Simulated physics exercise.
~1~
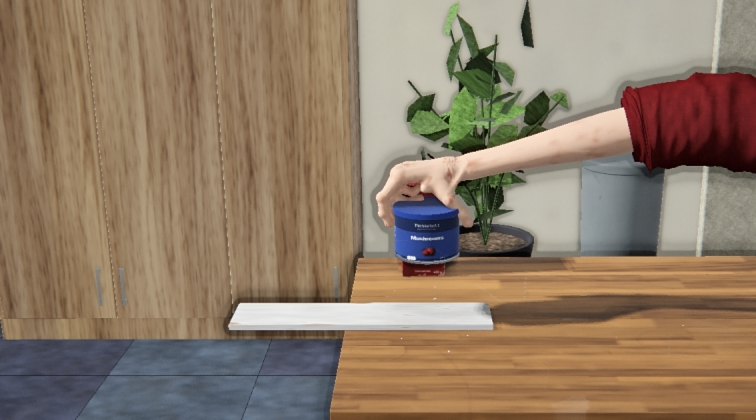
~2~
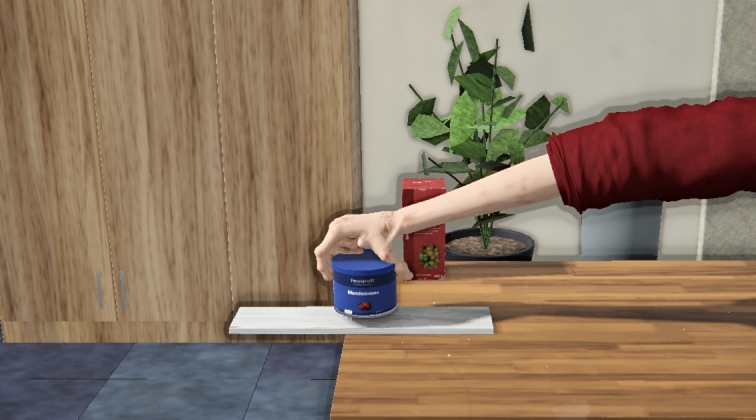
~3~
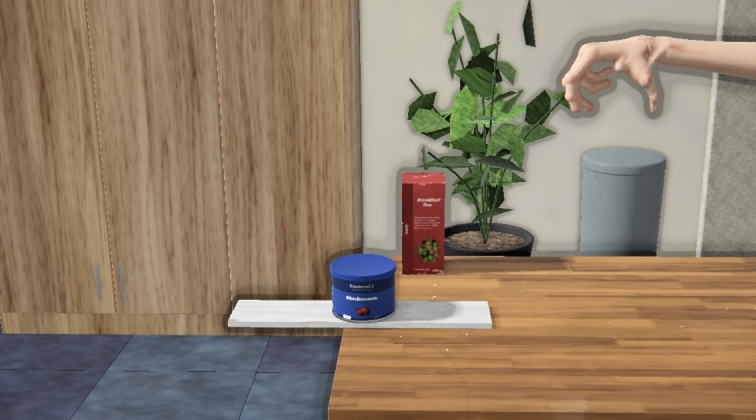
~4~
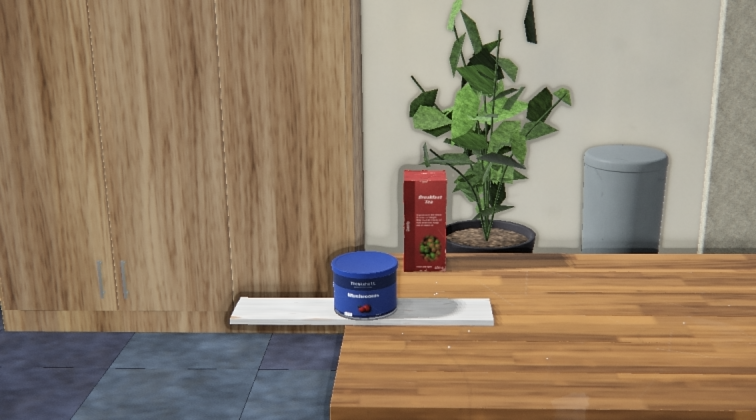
An arm in a red sleeve reaches in from the right, its hand gripping a blue tub above a wooden table, seen from the front and slightly above. A flat white board juts past the table's left end, a red carton stands behind it, and a potted plant, a grey bin and wooden cupboards fill the background. The hand carries the tub left and down and sets it on the board near the table's edge. It then lets go and draws back to the right, out of view. The board stays balanced, with the tub resting on it and the carton still upright.
